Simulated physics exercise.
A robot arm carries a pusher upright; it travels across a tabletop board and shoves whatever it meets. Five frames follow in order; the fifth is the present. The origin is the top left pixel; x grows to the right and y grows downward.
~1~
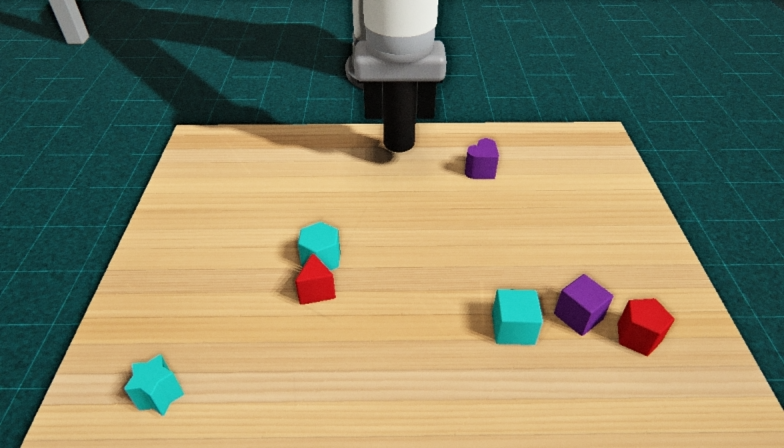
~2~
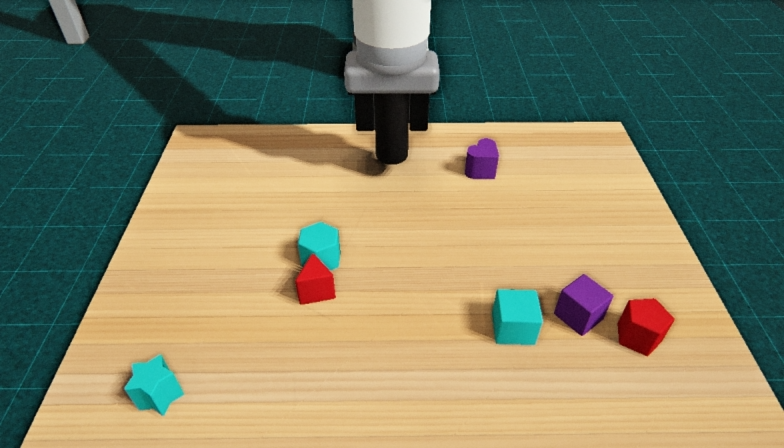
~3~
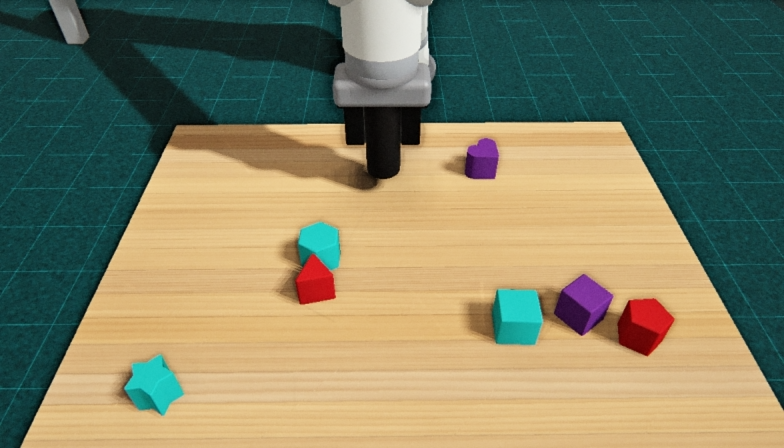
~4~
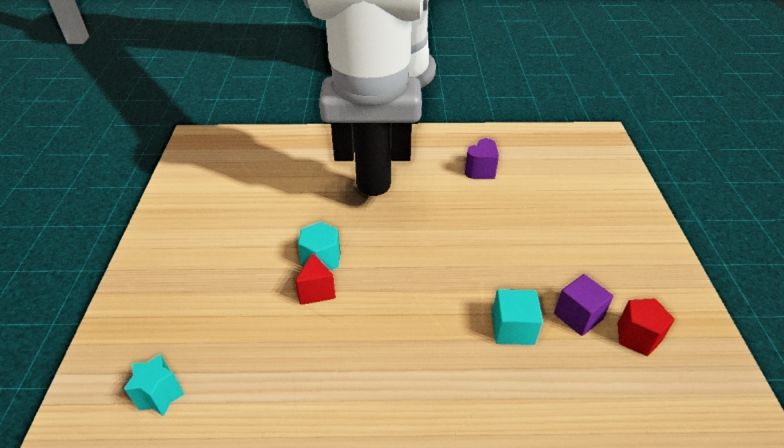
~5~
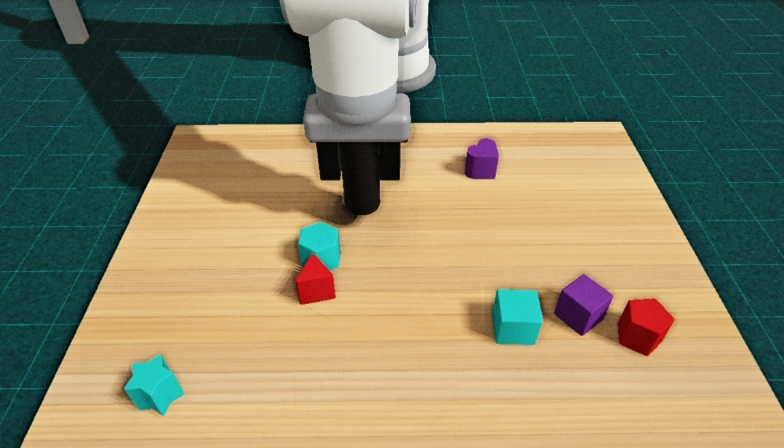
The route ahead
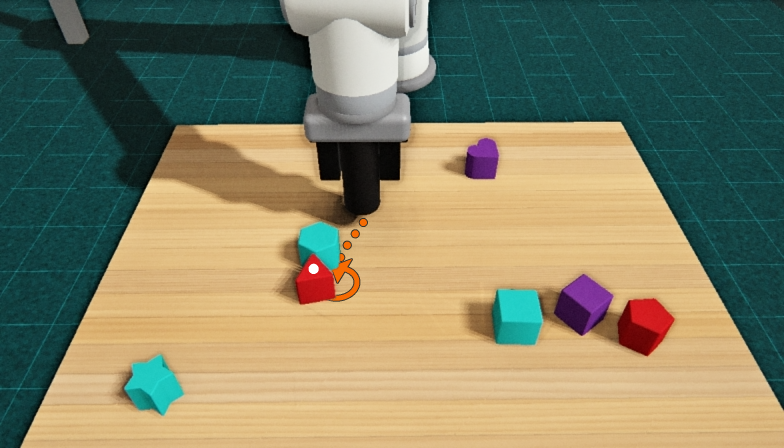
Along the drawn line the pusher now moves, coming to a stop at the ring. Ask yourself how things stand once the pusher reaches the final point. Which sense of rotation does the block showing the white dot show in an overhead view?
Spin direction: Counter-clockwise.
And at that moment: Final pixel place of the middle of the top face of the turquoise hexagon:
It will end up at (295, 252).
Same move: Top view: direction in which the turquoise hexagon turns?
Top view: Clockwise.
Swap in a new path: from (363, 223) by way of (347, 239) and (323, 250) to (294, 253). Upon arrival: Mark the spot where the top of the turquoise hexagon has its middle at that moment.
It will likely be found at (273, 256).
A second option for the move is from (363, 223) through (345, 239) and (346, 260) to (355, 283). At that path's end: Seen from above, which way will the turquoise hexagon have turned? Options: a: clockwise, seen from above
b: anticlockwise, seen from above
Correct choice: A.
Drawn move, from (363, 223) through (344, 250) to (338, 283); the dot is on the red triangular block.
The first path, step by step. Halfway along, pusher at (343, 233); red triangular block at (312, 272), turned 15° anticlockwise; turquoise hexagon at (308, 241), turned 20° clockwise.
At the end, pusher at (336, 265); red triangular block at (303, 280), turned 45° anticlockwise; turquoise hexagon at (295, 252), turned 55° clockwise.
